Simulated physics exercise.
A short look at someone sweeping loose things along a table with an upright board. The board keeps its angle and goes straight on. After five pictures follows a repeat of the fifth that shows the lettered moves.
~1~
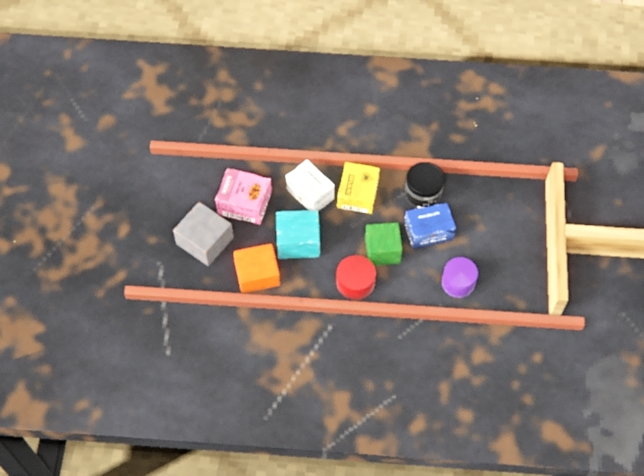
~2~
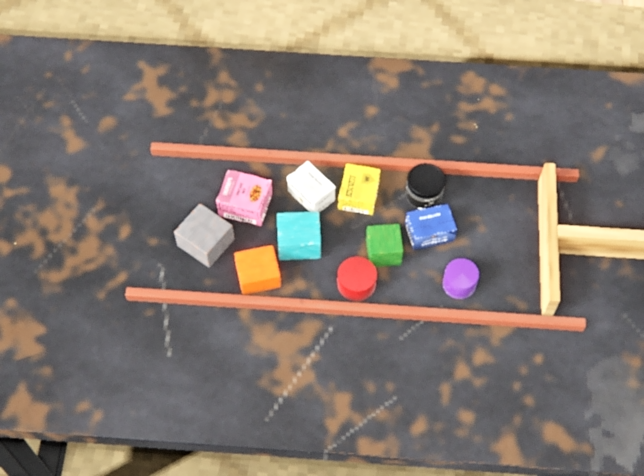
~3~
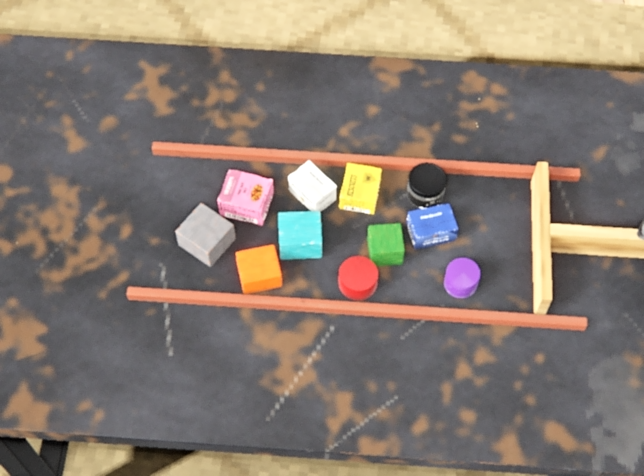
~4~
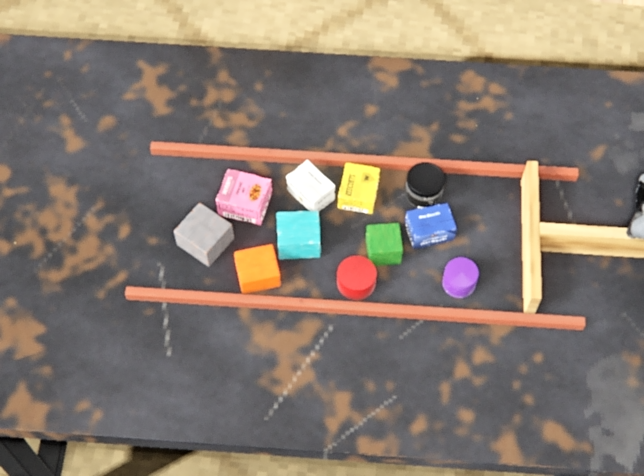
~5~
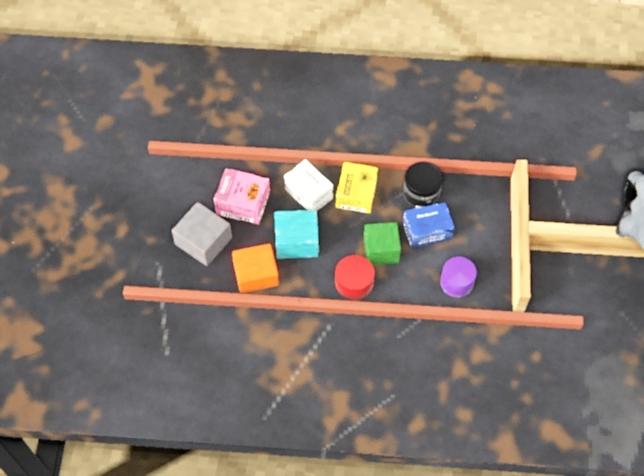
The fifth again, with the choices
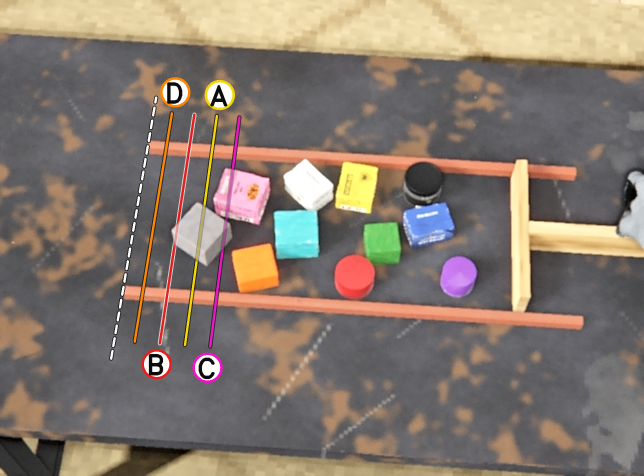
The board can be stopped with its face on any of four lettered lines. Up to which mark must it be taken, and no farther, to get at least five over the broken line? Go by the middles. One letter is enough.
Line B.
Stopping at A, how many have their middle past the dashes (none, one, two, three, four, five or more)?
It has four across.
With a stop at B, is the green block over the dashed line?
No.
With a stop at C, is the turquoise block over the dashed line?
No.
On the copy, A at (202, 224); B at (178, 222); C at (226, 226); D at (154, 221); the dashed line at (135, 220).
On B. First, board (399, 218); grey block (203, 234); pink packet (242, 197); none across.
Then, board (277, 210); grey block (145, 246); pink packet (160, 203); none across.
Finally, board (179, 204); grey block (61, 234); pink packet (89, 195); six across.
By contrast, A gets only four across; C gets only two across; D gets eight across, but is farther than needed.
